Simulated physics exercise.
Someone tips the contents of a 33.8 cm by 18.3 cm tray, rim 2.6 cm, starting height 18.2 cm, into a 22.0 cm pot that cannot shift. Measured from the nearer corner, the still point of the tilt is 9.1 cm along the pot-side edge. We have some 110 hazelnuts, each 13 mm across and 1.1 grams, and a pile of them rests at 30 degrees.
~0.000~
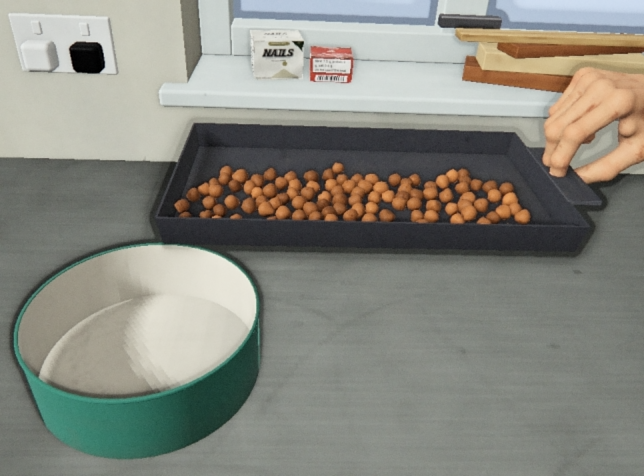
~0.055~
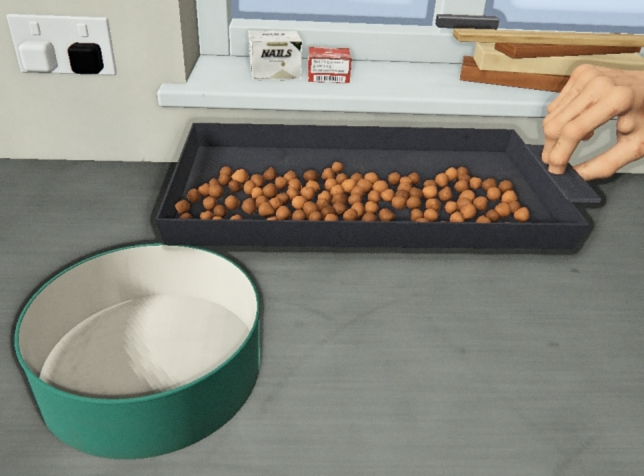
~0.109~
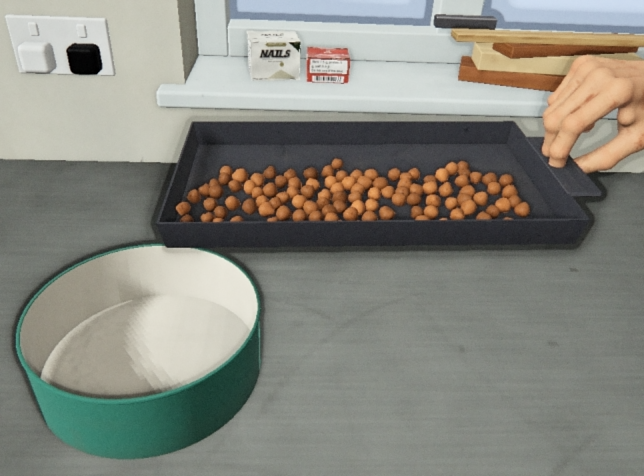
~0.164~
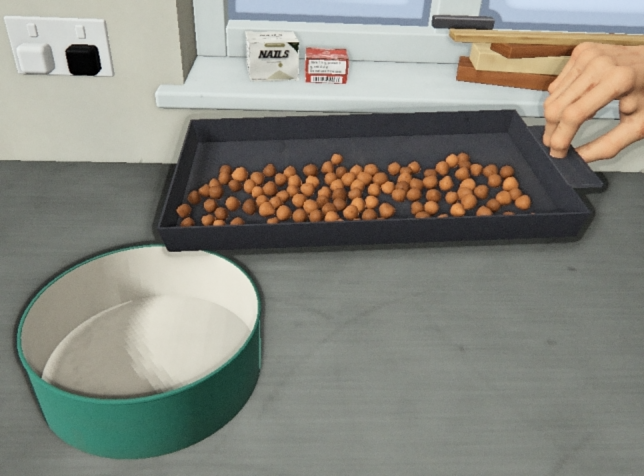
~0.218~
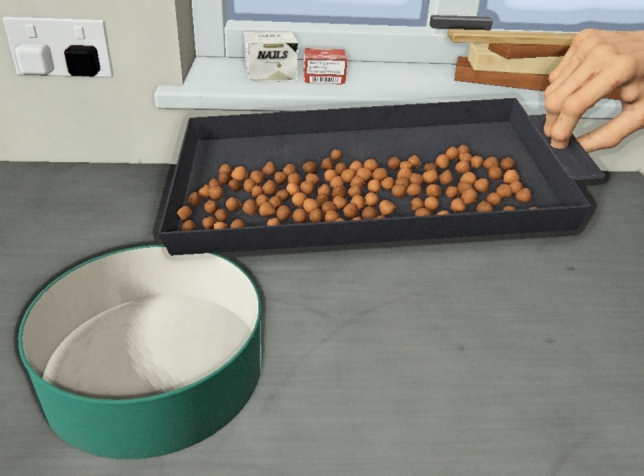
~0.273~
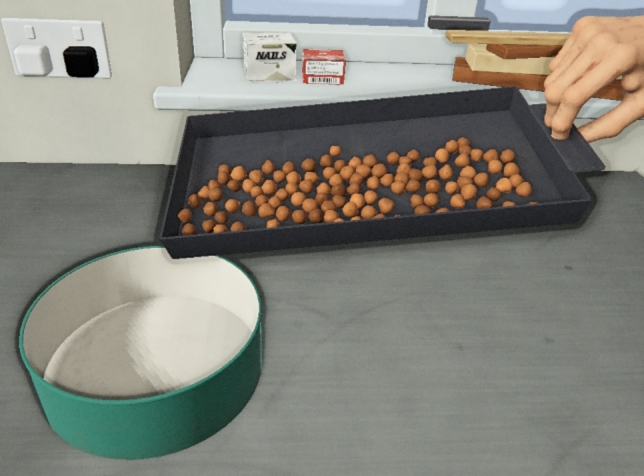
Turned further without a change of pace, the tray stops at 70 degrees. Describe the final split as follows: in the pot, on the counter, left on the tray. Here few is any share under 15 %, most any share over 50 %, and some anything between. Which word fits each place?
Pot: Few; counter: Few; left on the tray: Most.
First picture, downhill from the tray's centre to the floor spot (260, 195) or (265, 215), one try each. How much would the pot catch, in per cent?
0 and 0 %.
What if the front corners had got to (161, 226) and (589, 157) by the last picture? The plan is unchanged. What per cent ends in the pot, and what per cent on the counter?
That works out as pot 0 and counter 0.
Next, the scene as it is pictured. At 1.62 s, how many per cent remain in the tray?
Estimate: Near 100 in a hundred.
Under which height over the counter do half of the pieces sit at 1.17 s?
I'd put it near 22 cm.
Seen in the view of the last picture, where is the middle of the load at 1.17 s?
The load's centre is near (307, 198) at that time.
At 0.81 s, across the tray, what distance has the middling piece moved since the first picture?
About 4 cm.
After 0.81 s, tilt 39 degrees; the tray holds 100 %, the pot 0 %.
After 1.17 s, tilt 58 degrees; the tray holds 100 %, the pot 0 %.
After 1.62 s, tilt 70 degrees; the tray holds 100 %, the pot 0 %.
By 2.0 s all is still; pot 0 %, counter 0 %, tray 100 %.
